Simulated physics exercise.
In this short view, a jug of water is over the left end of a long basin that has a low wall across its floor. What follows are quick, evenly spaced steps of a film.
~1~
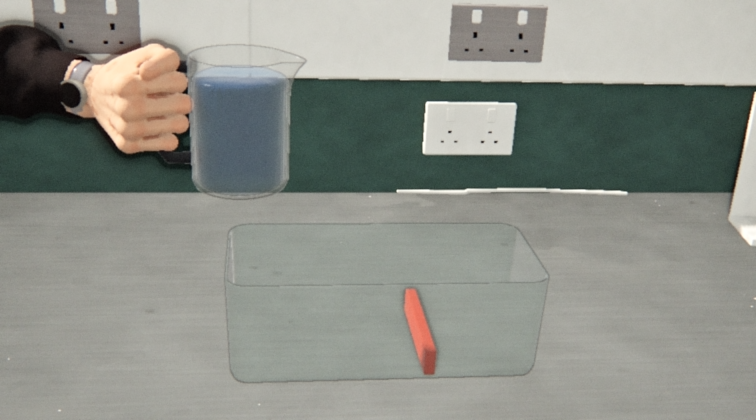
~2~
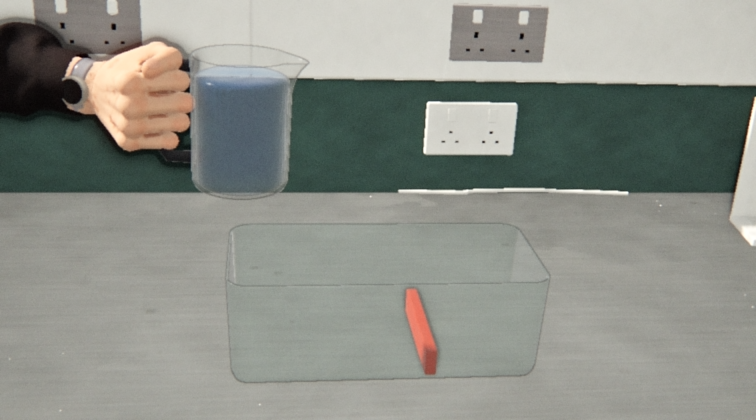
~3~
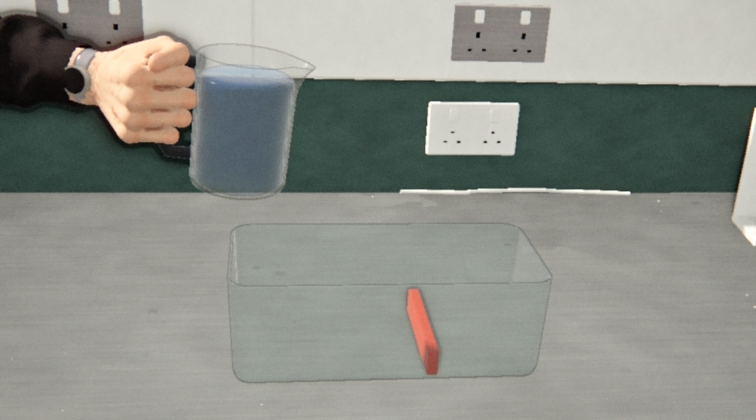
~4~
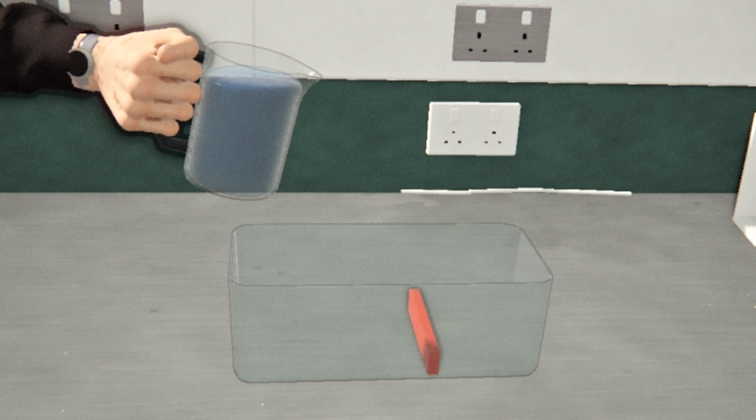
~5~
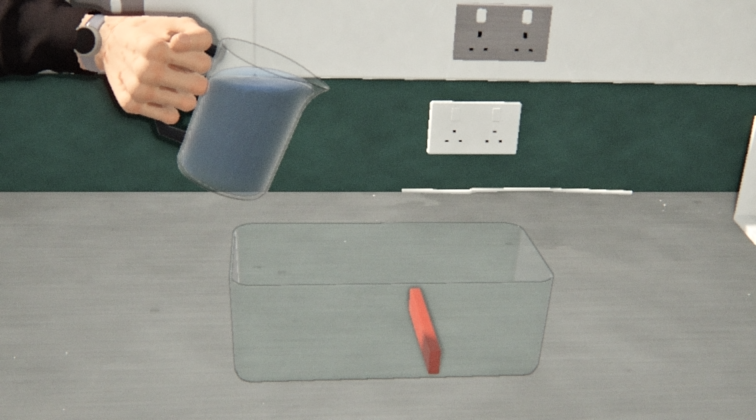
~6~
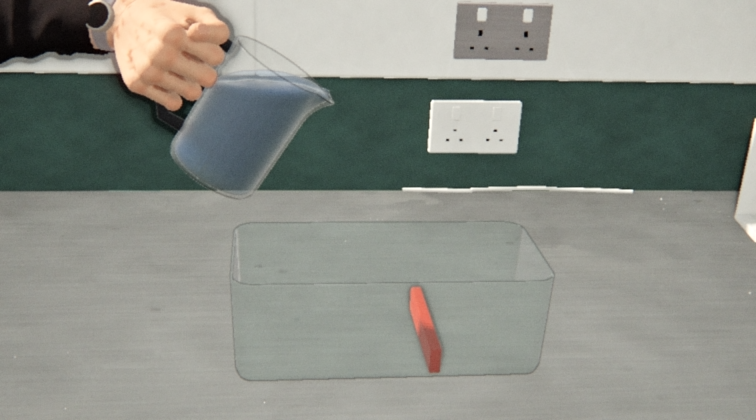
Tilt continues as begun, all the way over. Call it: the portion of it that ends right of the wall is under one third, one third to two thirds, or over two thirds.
Under one third.
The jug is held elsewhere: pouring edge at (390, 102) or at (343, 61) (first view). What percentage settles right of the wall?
65 % and 25 %.
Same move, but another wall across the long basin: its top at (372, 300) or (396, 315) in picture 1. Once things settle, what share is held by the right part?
45 % and 15 %, roughly.
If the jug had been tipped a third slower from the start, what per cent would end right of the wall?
Roughly 10 percent.
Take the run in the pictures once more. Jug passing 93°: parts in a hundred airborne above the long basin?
It's close to 20 percent.
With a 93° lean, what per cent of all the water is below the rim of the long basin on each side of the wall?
Roughly 15 per cent on the left, roughly 0 per cent on the right.
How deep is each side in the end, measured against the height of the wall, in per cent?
About 70 left, about 20 right.
A moment on, the jug is tipped on its side and 66 per cent is still to pour, 13 is left of the wall and 0 right of it.
Next, the jug is tipped right over and 20 per cent is still to pour, 58 is left of the wall and 2 right of it.
Then the jug is tipped right over and 3 per cent is still to pour, 79 is left of the wall and 9 right of it.
Later the jug is tipped right over and 0 per cent is still to pour, 83 is left of the wall and 12 right of it.
In the end 84 per cent lies left of the wall, 12 right of it and 5 outside.
